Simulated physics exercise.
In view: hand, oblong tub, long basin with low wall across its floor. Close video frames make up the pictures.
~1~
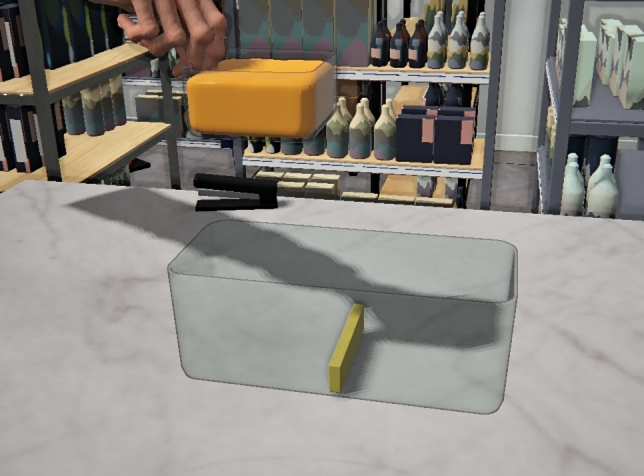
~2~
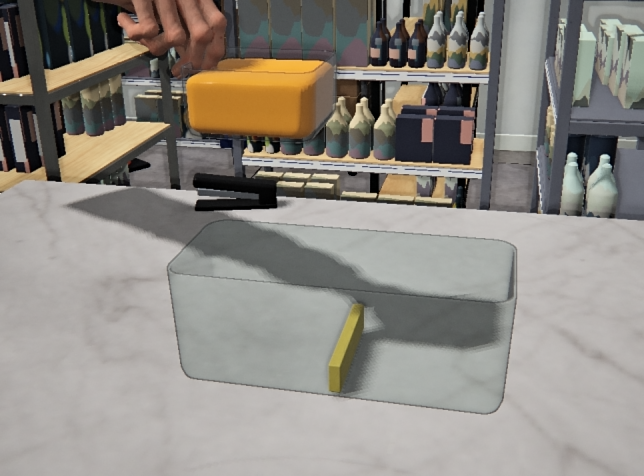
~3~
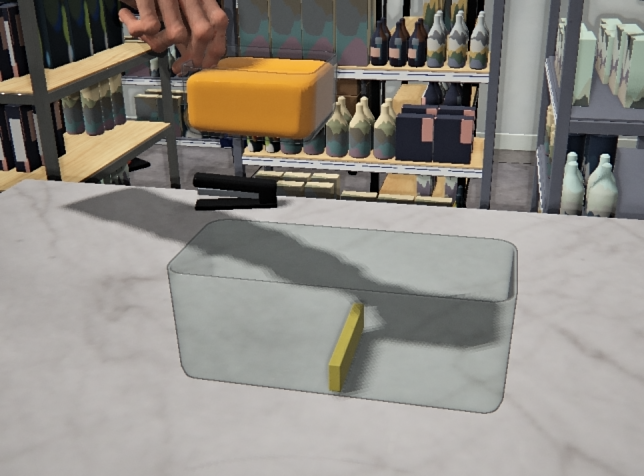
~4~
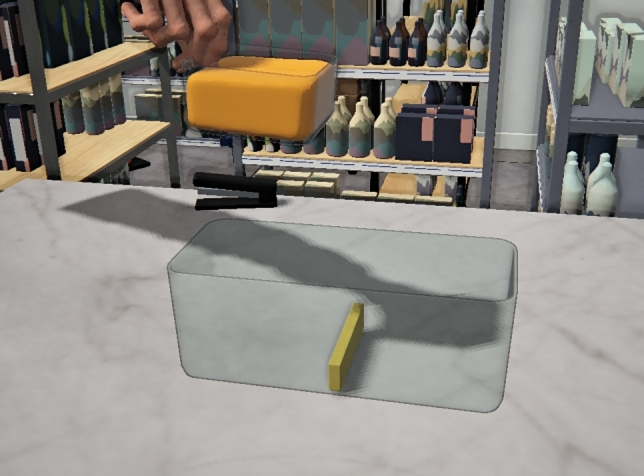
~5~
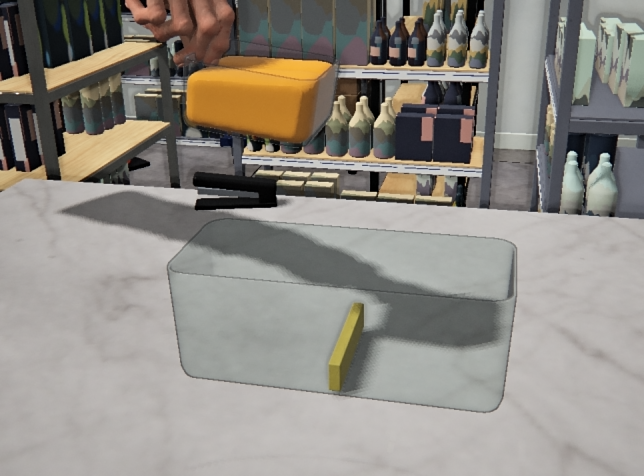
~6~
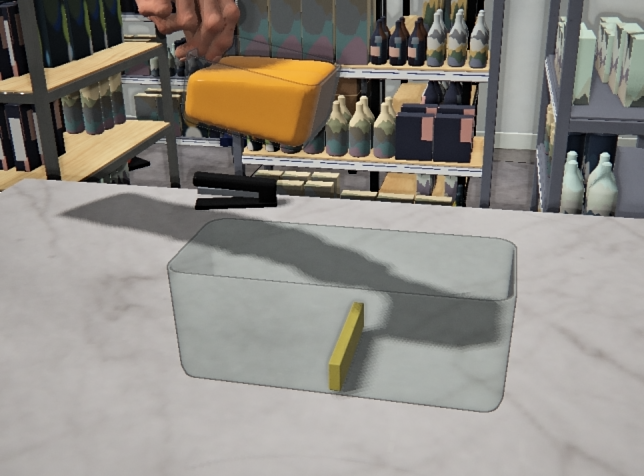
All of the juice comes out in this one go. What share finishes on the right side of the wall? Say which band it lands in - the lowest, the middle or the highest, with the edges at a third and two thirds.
Rises past two thirds.
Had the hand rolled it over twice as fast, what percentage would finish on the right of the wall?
About 70 in a hundred.
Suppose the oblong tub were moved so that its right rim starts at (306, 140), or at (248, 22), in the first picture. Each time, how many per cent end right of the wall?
About 65 per cent, then about 50 per cent.
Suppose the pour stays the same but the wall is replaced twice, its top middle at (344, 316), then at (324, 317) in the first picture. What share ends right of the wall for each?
In order, some 80 and 90 in a hundred.
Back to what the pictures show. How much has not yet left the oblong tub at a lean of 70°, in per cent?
It comes to 40 per cent or so.
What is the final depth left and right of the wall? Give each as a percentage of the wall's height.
The left comes to 20 % and the right to 70 %.
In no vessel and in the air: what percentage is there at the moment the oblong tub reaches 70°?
Near 45 %.
A moment on, the oblong tub is tipped part way and 41 per cent is still to pour, 0 is left of the wall and 16 right of it.
Next, the oblong tub is tipped right over and 7 per cent is still to pour, 10 is left of the wall and 72 right of it.
Then the oblong tub is tipped right over and 0 per cent is still to pour, 21 is left of the wall and 74 right of it.
Later the oblong tub is tipped right over and 0 per cent is still to pour, 22 is left of the wall and 74 right of it.
At rest 22 per cent lies left of the wall, 74 right of it and 4 outside.
